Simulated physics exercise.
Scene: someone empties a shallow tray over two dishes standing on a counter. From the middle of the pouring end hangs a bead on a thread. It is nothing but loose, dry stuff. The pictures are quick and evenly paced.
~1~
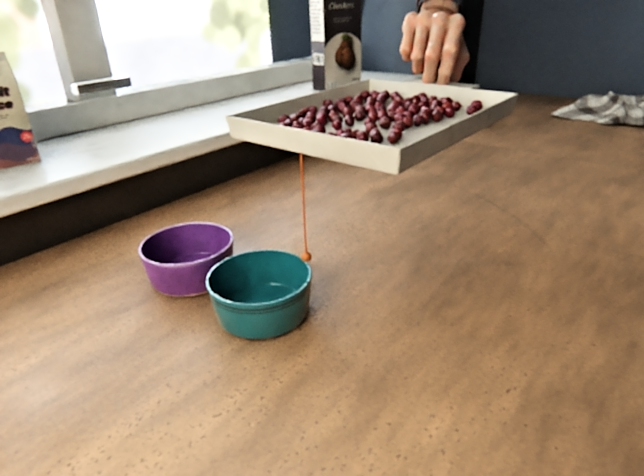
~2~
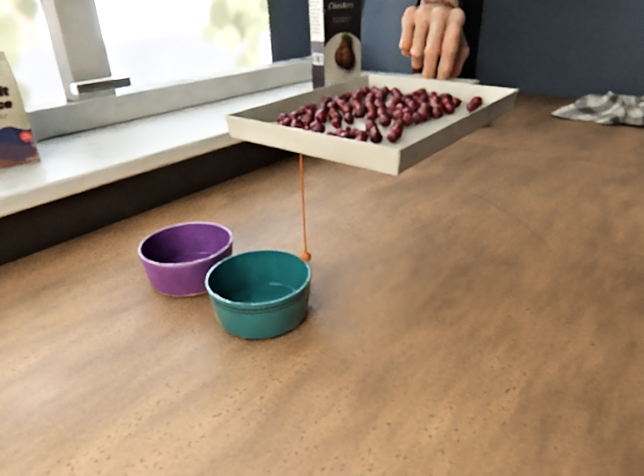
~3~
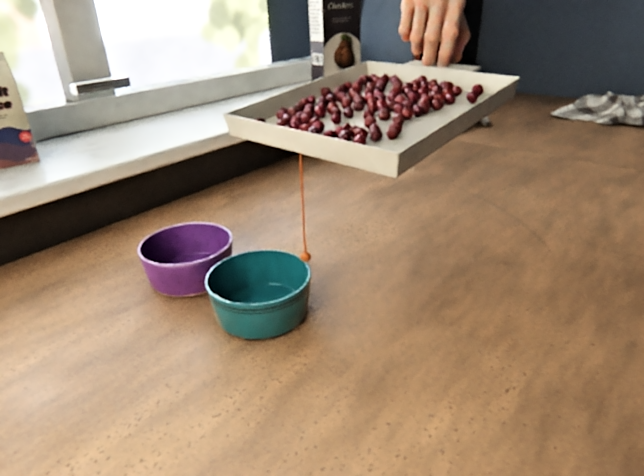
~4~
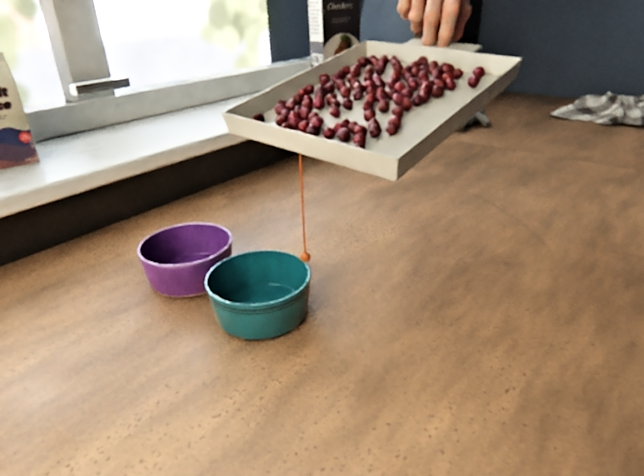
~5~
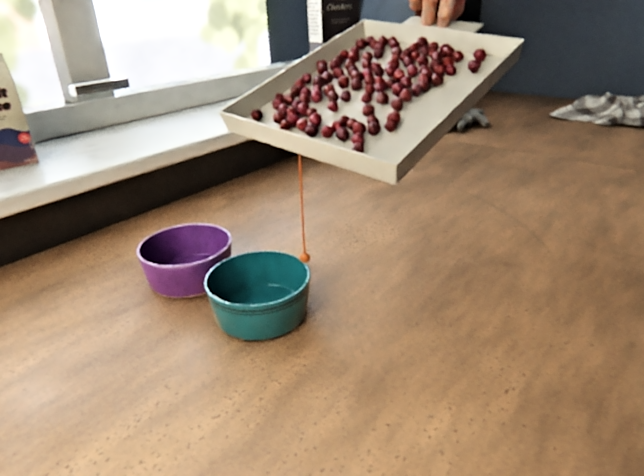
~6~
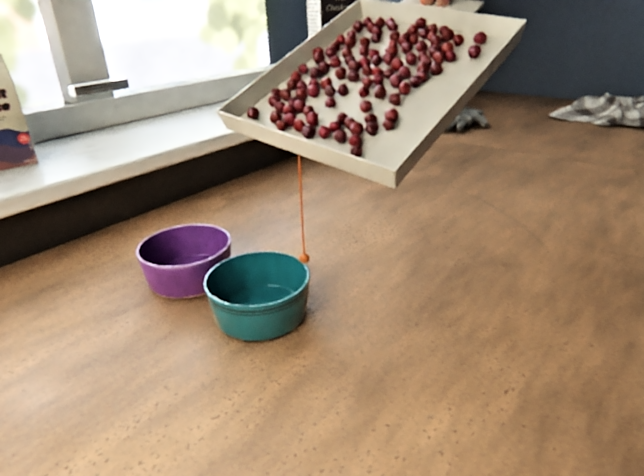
On a wooden counter by a window, a hand raised the far end of a shallow tray of dark red cherries behind a purple dish and a teal one, tilting it steadily more steeply.
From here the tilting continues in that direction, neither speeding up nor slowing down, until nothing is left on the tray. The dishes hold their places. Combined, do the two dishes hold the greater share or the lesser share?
The lesser share.
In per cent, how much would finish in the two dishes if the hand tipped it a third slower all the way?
That works out at some 10 per cent.
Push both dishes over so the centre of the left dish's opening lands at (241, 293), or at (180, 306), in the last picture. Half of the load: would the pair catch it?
One: More than half. Two: Below a half.
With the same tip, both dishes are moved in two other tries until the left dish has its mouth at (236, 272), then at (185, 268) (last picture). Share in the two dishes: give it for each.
It would be near 70 per cent first and near 40 per cent second.
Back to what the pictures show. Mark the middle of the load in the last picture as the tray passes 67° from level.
The middle of the load sits near (338, 130).
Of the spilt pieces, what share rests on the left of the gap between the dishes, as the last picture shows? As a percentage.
I make it about 20 percent or so.
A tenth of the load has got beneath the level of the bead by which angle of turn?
Angle: Approx. 85 degrees.
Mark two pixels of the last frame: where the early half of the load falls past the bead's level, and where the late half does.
First roughly (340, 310), then roughly (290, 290).
Shortly afterwards, tray tipped steeply; all but a few on the tray; only a few in the air.
Next, tray tipped past a quarter turn; near two thirds on the tray; only a few in the right dish; near a quarter outside both; a little in the air.
Some moments later, tray tipped past a quarter turn; a little in the right dish; the bulk outside both.
In the end, tray tipped past a quarter turn; a little in the right dish; none at all in the left dish; the bulk outside both.
